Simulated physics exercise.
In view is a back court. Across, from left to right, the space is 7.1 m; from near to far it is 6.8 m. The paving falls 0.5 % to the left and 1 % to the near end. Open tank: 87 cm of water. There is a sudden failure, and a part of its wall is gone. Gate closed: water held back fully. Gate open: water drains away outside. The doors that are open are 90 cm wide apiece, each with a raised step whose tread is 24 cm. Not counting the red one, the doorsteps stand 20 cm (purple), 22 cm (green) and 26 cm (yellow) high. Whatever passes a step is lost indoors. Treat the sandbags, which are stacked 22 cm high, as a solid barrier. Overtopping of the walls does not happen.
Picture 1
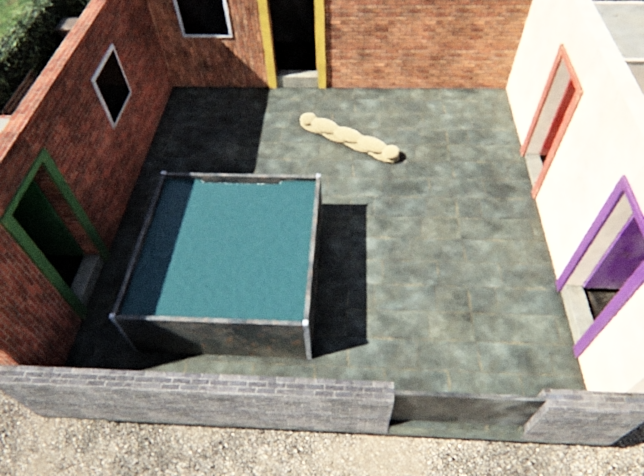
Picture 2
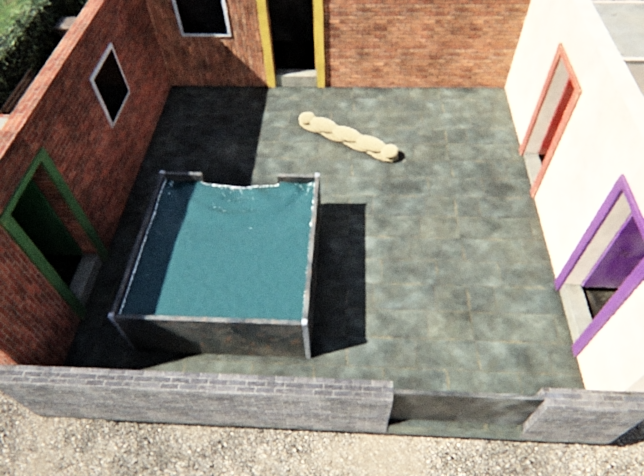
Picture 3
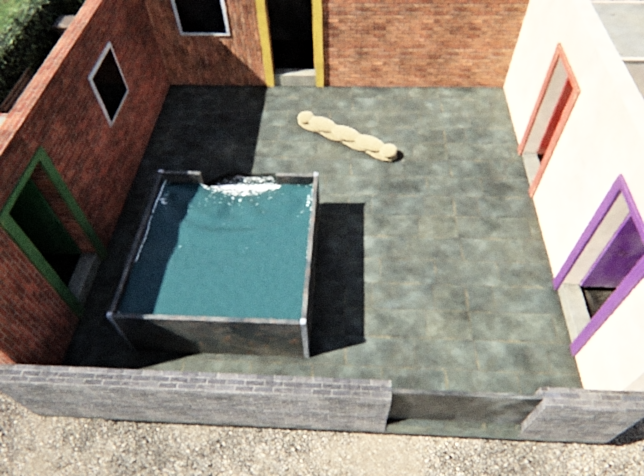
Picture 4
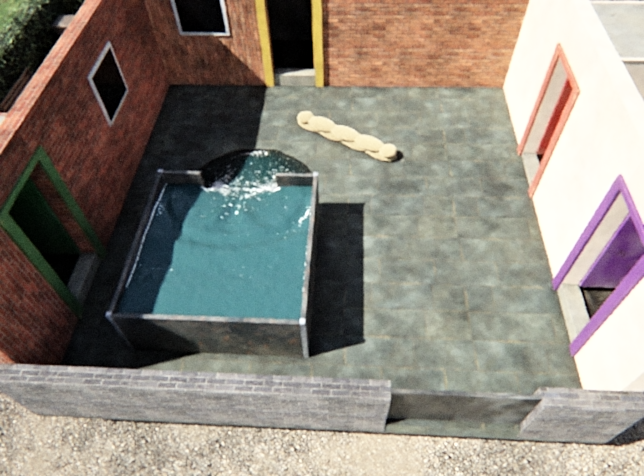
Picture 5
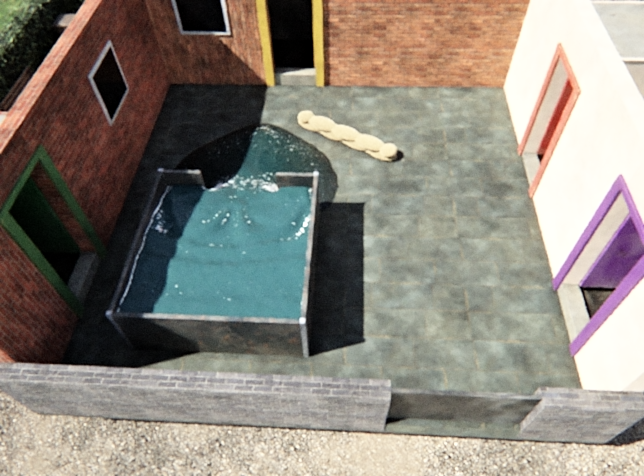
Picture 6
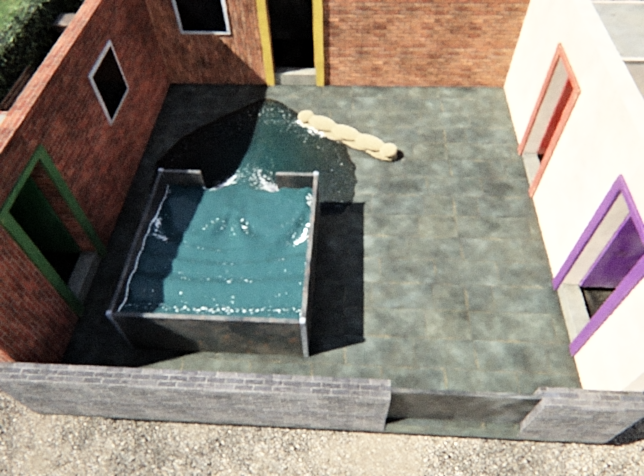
A large open tank of blue-green water stands left of centre in a walled, dark-tiled courtyard, seen from high above by a still camera. Brick walls hold green and yellow doorways, a pale wall at right has red and purple ones, and a cream twisted barrier lies behind the tank. The tank's far side gives way, and water pours through the gap, ripples, and spreads backward across the floor to the barrier.
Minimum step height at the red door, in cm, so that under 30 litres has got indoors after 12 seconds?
Approx. 7 cm.
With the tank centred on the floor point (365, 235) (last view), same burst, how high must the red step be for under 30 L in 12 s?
Then close to 10.5 cm.
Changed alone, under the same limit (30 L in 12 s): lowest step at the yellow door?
For yellow: Close to 36 cm.
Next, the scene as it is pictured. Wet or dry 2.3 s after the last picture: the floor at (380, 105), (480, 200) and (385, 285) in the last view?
In order: Soaked, soaked, untouched.
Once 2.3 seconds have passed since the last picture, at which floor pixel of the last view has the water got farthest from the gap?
Near pixel (493, 90).
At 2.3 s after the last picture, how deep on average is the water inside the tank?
It averages close to 45 centimetres.
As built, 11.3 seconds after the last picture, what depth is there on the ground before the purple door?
It comes to about 14.0 centimetres deep.
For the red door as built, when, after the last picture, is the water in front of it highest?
Peak time: Around 5.0 s.
Then, 0.7 s after the last picture water covers 30 % of the floor, deepest (48 cm) near (247, 203); it has not reached the red door.
Then, 2.3 s after the last picture water covers 50 % of the floor, deepest (42 cm) near (269, 88); it has not reached the red door.
Then, 11.3 s after the last picture water covers 95 % of the floor, deepest (20 cm) near (52, 389); 7 cm at the red door, 18 litres in over its 8 cm step.
At the red door as built, the water peaked near 13 cm, 5.1 s after the last picture.
Run again over the same 12 s with other heights there, 37 litres in over 6.5 cm, 23 litres over 7.5 cm. The limit of 30 litres is kept from about 7 cm up.
